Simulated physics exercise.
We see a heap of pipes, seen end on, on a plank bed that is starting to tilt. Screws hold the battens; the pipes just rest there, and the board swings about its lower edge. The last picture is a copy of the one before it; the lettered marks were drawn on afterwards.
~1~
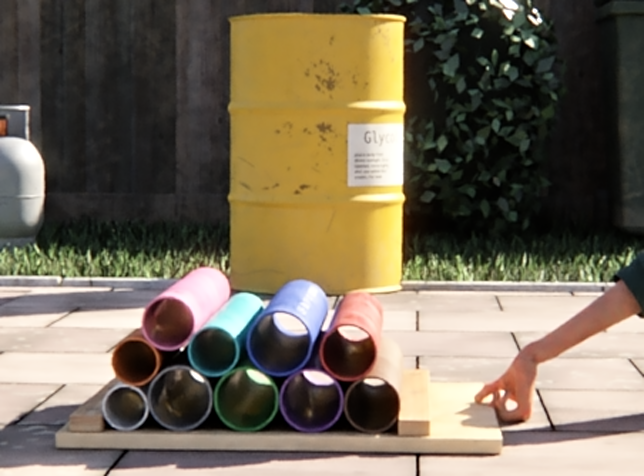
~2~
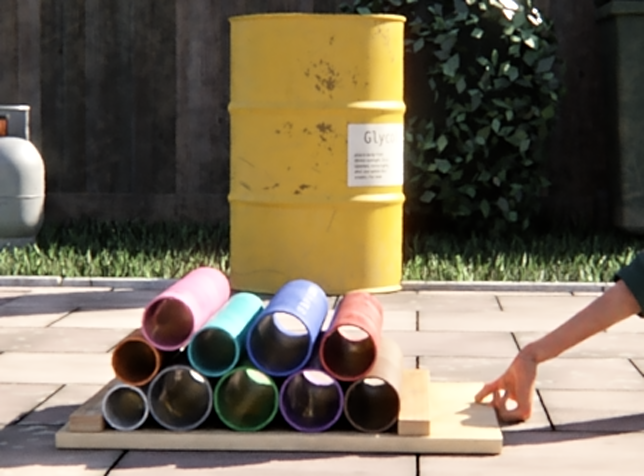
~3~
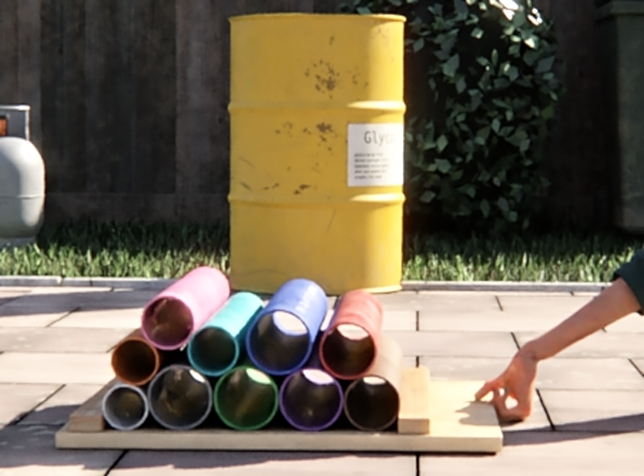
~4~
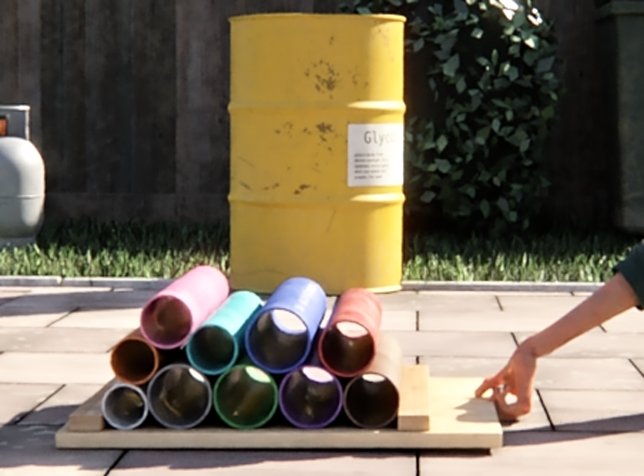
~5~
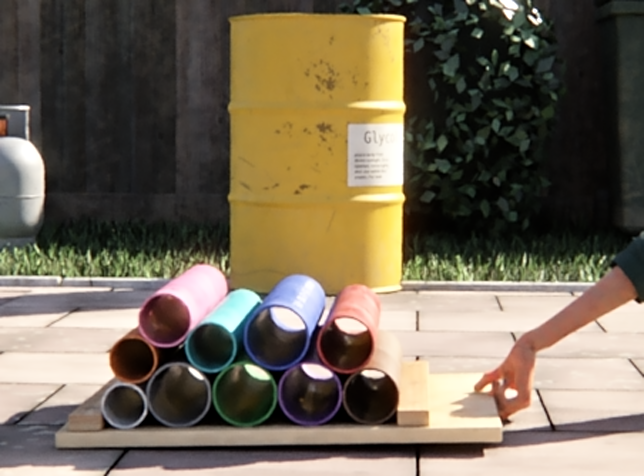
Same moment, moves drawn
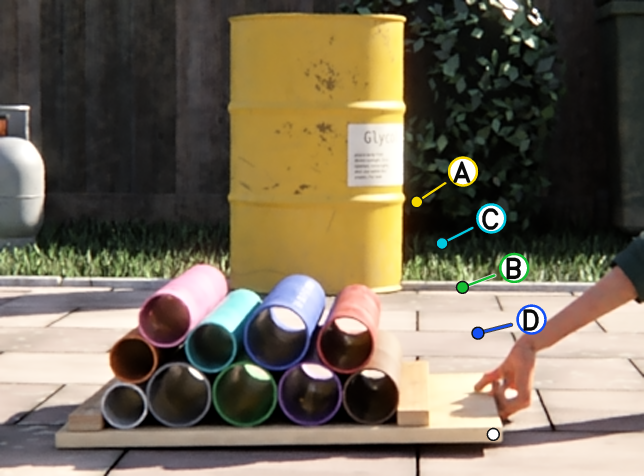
Colourful stacked pipes rest almost motionless on a wooden board as a hand grips its right end.
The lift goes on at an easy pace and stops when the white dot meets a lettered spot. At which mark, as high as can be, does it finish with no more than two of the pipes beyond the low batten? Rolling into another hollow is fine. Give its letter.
Stop at C.
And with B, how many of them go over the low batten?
It comes to two.
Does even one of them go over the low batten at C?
Yes.
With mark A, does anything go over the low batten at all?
Yes, at A.
On the copy, A at (417, 202); B at (463, 287); C at (442, 243); D at (478, 333); the white dot at (493, 434).
On C. First, board at 16°.
Then, board at 27°.
Finally, board at 27°, two over the low batten (orange, pink).
By contrast, A four over the low batten (orange, turquoise, pink, blue); B two over the low batten (orange, pink); D two over the low batten (orange, pink).
